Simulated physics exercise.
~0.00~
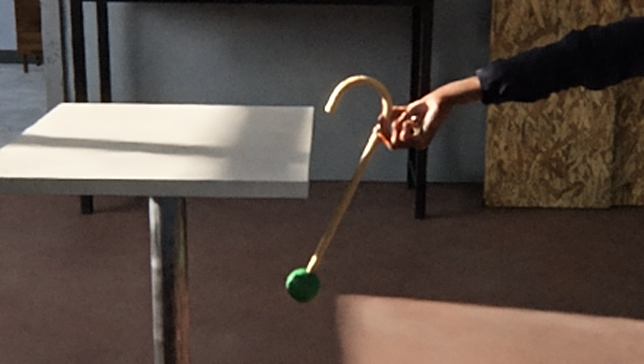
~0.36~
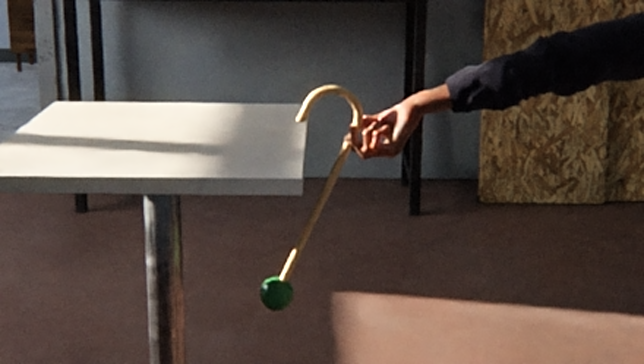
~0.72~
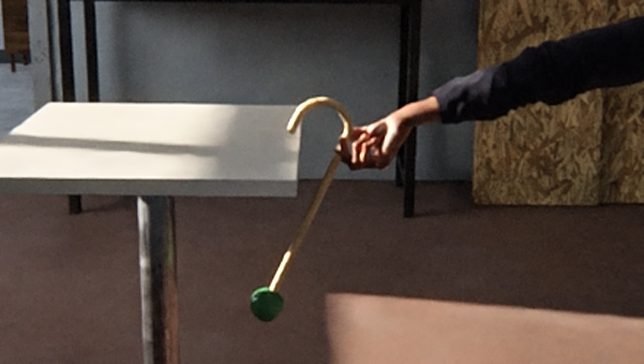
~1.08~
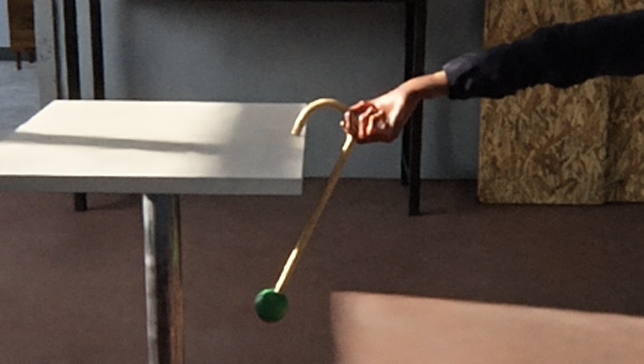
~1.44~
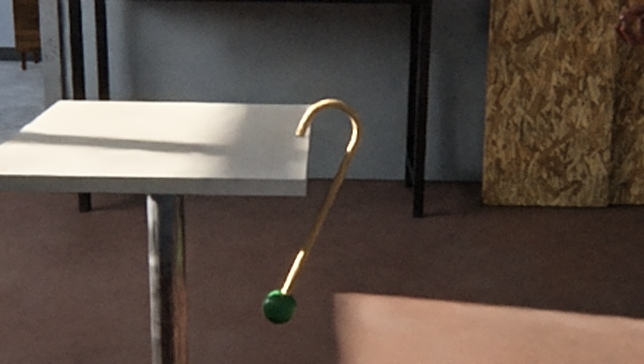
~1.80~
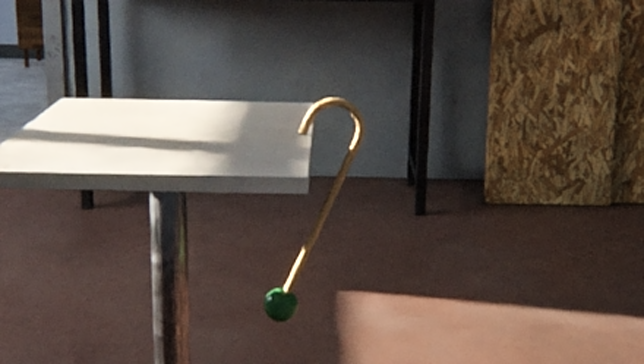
A hooked stick with a green ball is hung by hand from the table's edge.
